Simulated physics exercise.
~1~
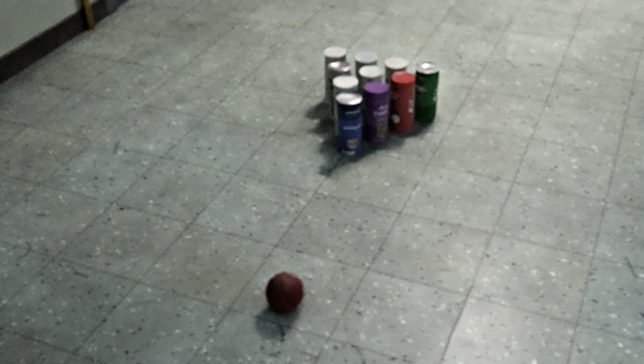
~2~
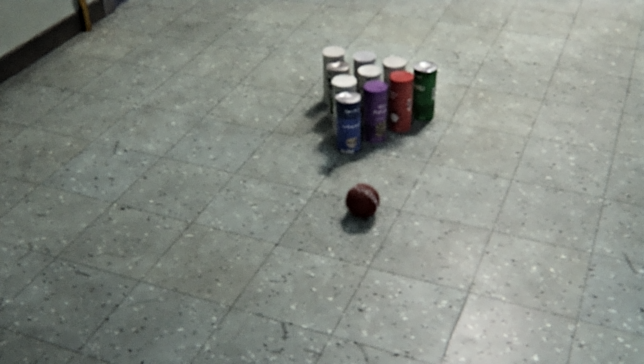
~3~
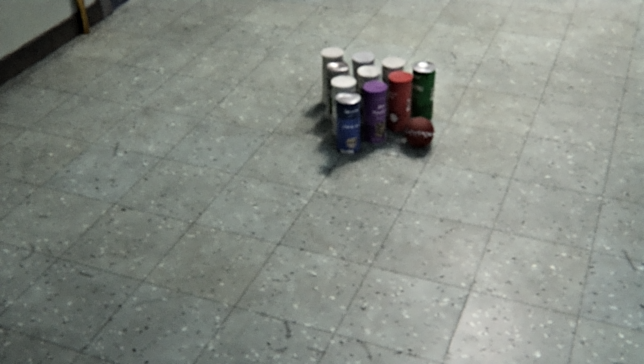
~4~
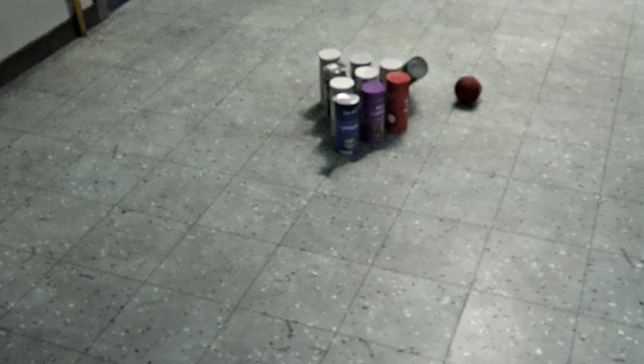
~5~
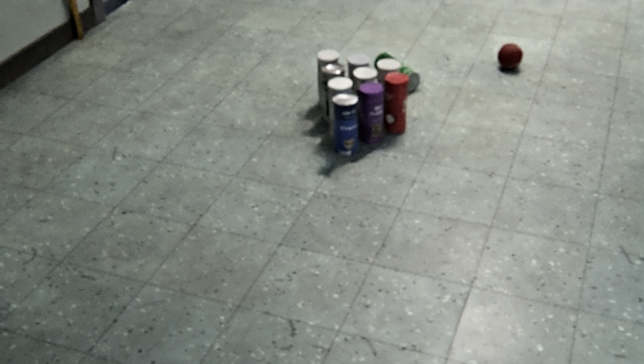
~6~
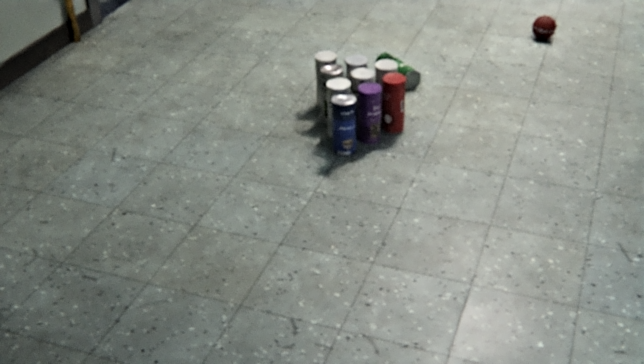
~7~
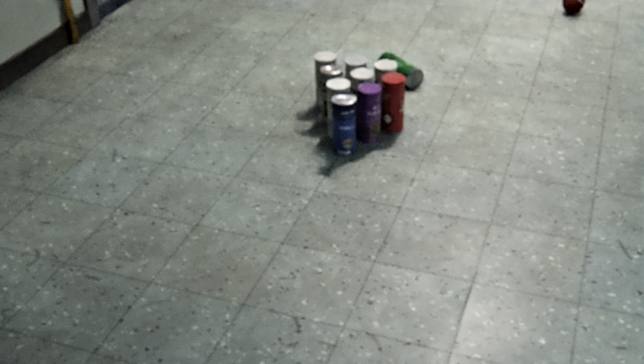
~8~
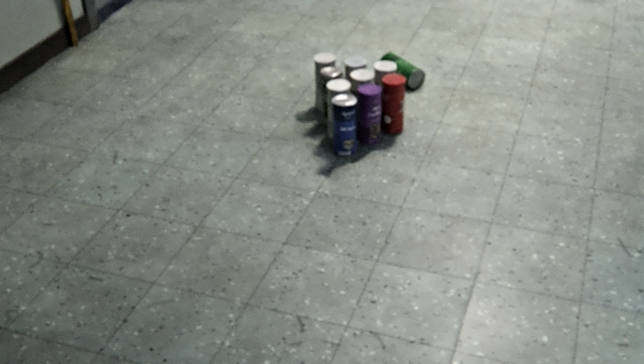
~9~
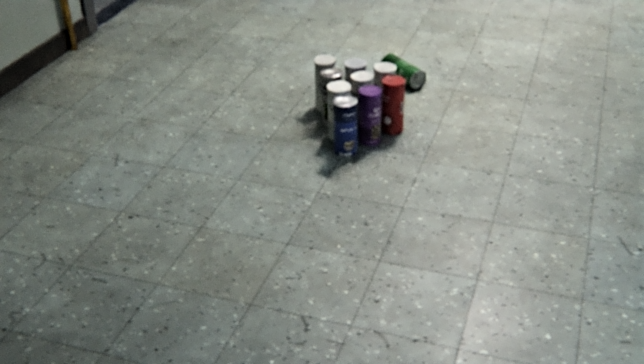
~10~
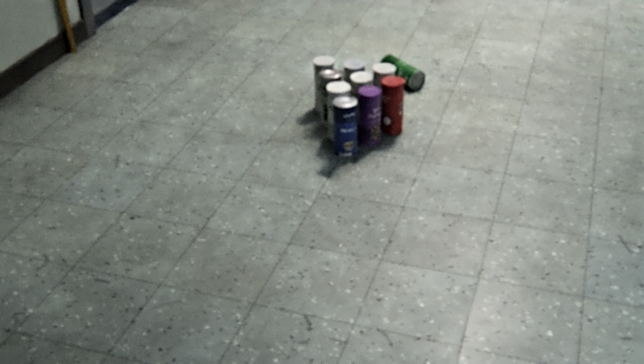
On a speckled tile floor, a dark red ball rolls past grouped canisters, toppling the green one and leaving the others standing.
